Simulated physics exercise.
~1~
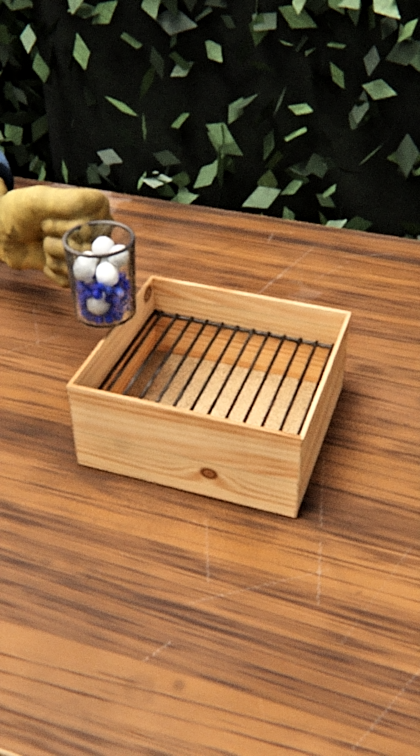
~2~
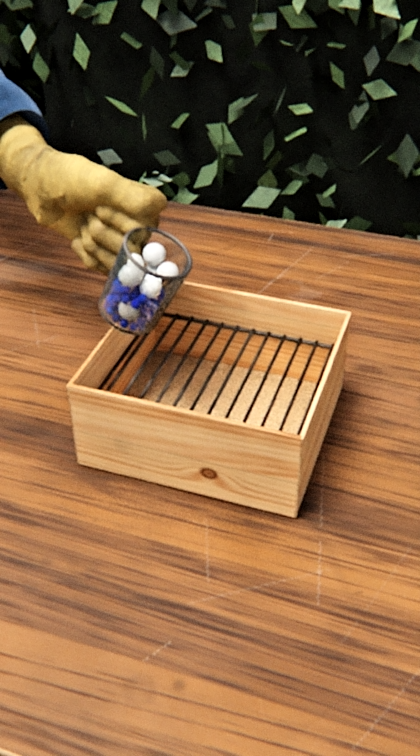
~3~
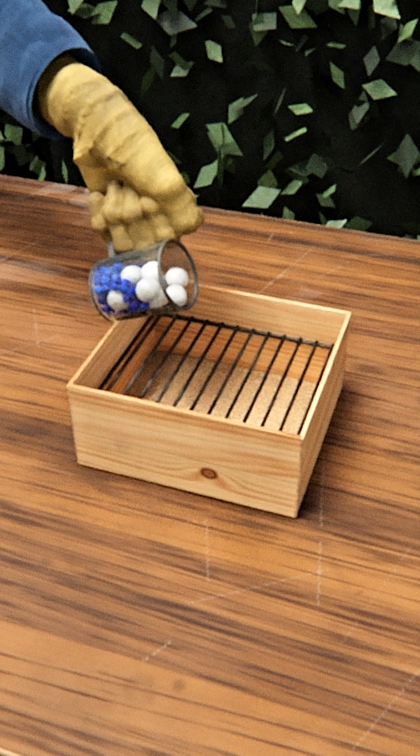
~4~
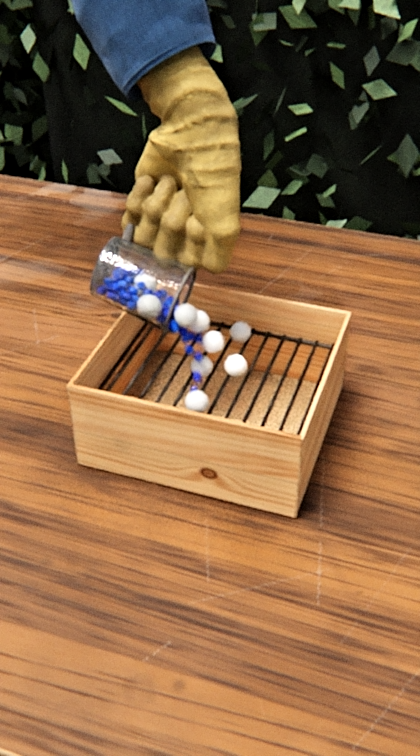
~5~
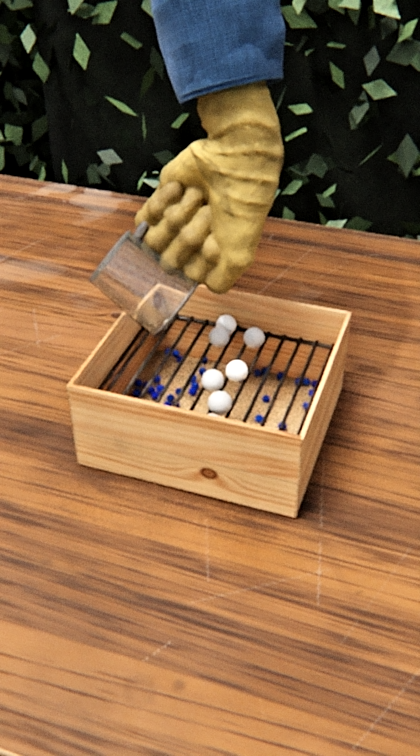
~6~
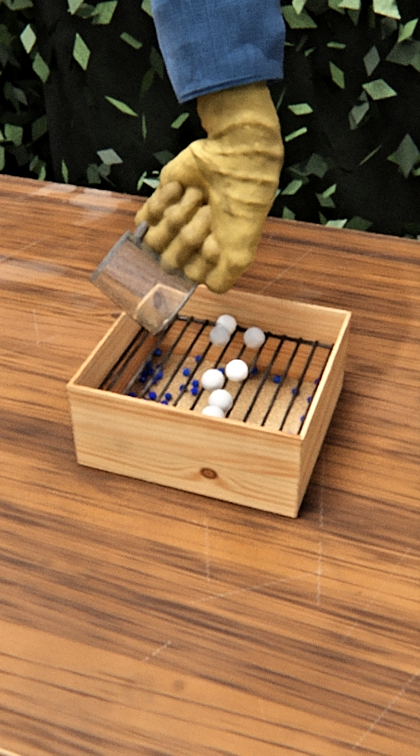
On a wooden tabletop before a leafy backdrop, a gloved hand moves a clear cup of small blue pieces and white balls rightward over a wooden box and tips it out; the blue pieces drop through the wire rack, while the white balls stay on top.
